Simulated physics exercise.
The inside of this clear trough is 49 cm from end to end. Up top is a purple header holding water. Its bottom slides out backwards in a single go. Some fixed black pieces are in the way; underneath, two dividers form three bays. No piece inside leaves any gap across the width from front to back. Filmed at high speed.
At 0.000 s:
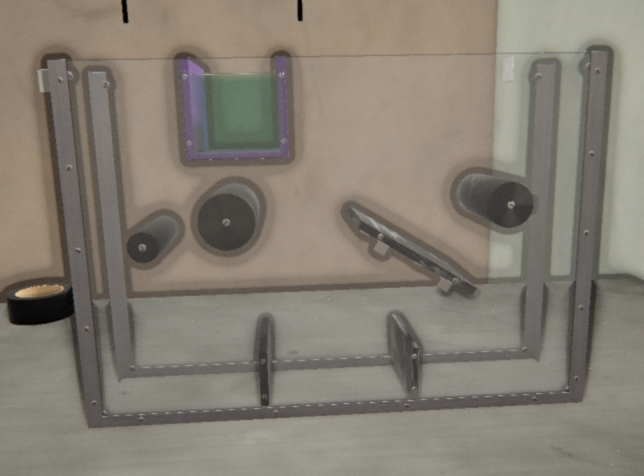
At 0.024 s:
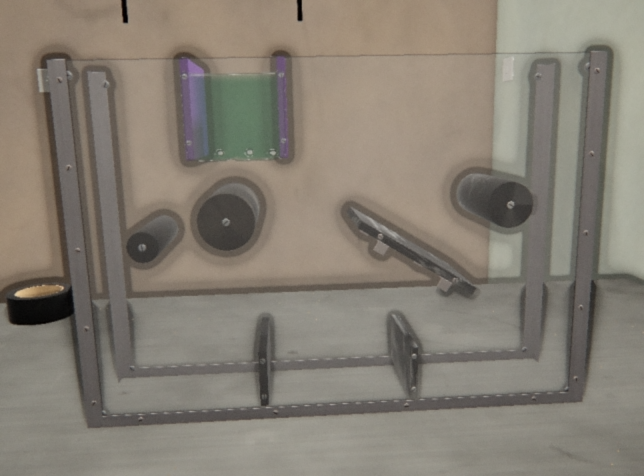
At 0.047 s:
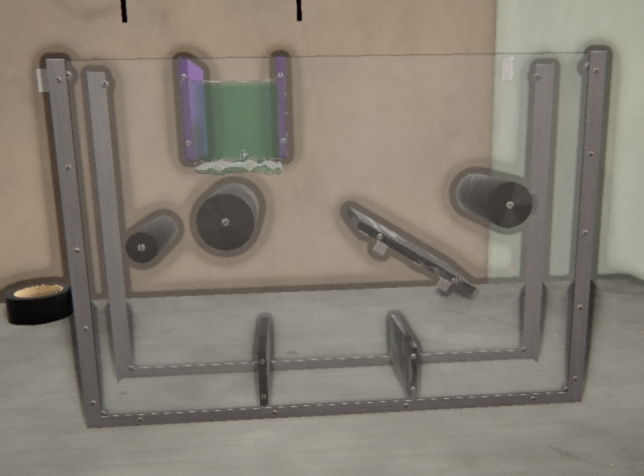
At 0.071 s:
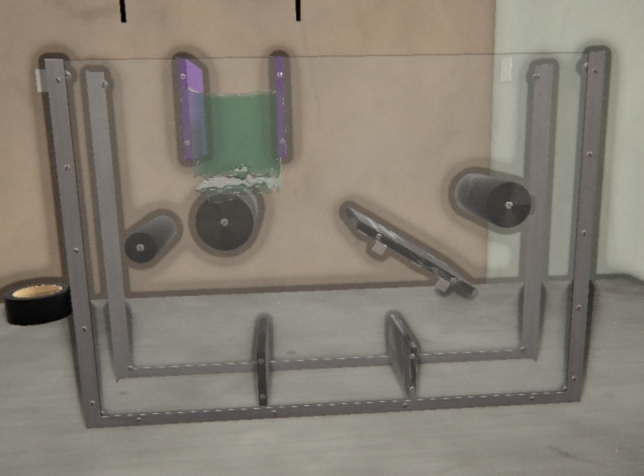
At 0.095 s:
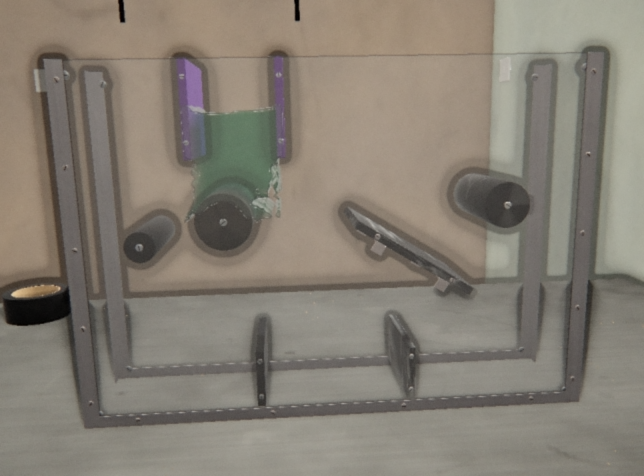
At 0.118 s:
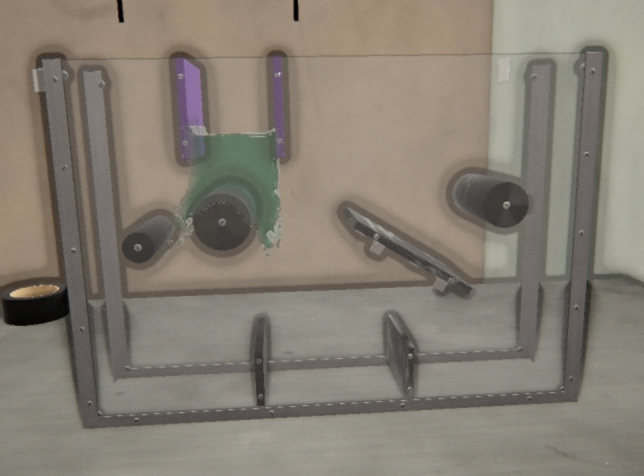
In the video, green-tinted water held in a purple header inside a clear trough drops out once the header's bottom slides away, falls onto a dark cylinder below, and spreads around both sides of it, reaching a smaller cylinder at left.
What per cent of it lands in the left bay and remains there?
50 %.
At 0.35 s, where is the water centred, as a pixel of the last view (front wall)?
The balance point lies roughly at pixel (270, 340).
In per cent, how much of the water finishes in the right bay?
Around 6 percent.
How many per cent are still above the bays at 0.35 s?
I'd say around 30 percent.
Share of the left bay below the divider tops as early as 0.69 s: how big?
Roughly 46 percent.
By 0.22 s the bays hold 11, 28 and 0 per cent, with 62 still above them.
By 0.35 s the bays hold 30, 39 and 0 per cent, with 31 still above them.
By 0.69 s the bays hold 47, 46 and 6 per cent, with 1 still above them.
At rest it is 48 per cent left, 46 middle, 6 right.
